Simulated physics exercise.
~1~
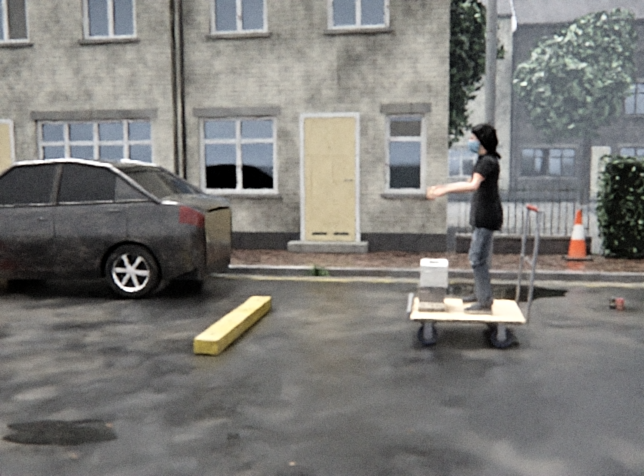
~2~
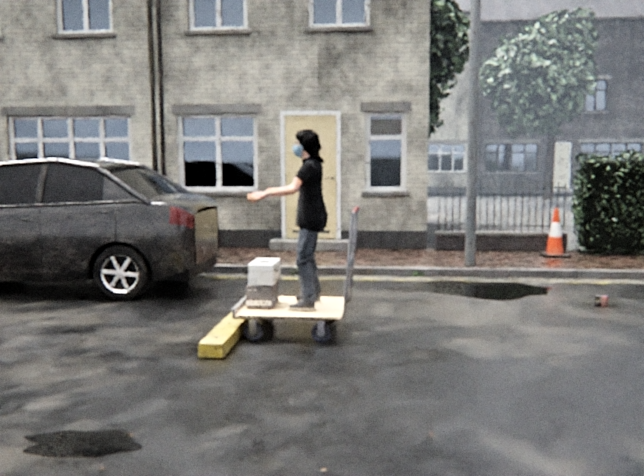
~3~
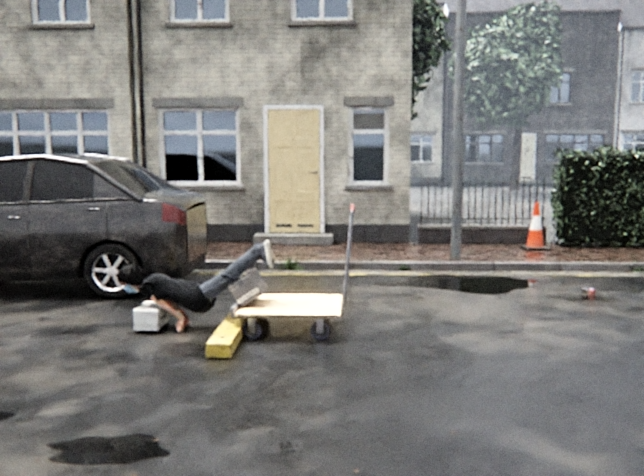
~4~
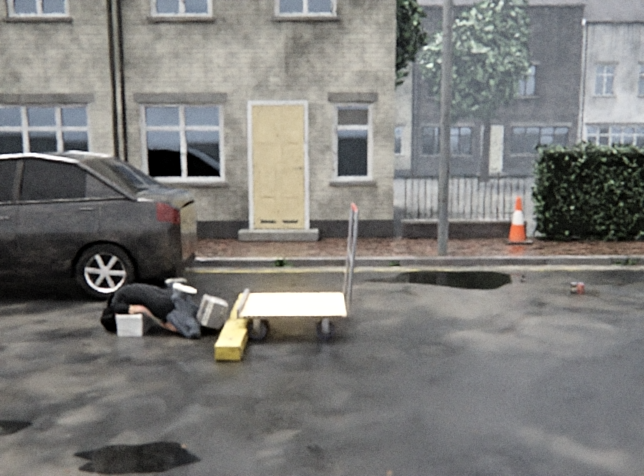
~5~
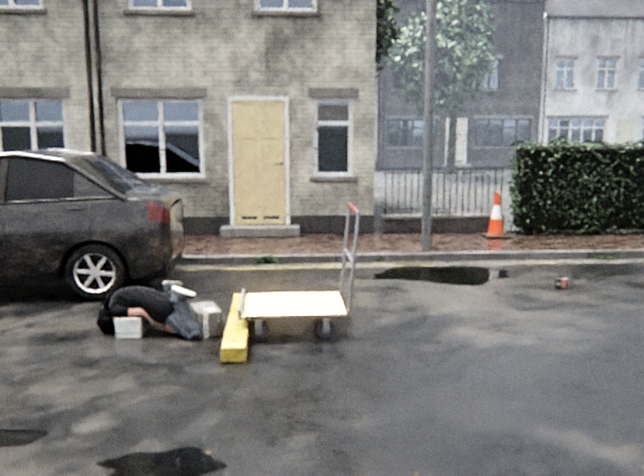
In this clip, a person stands behind a white box and a grey parcel on a trolley rolling left into a yellow kerb. The trolley stops, the person and both items pitch forward over it, and they end on the wet road beside a dark car.
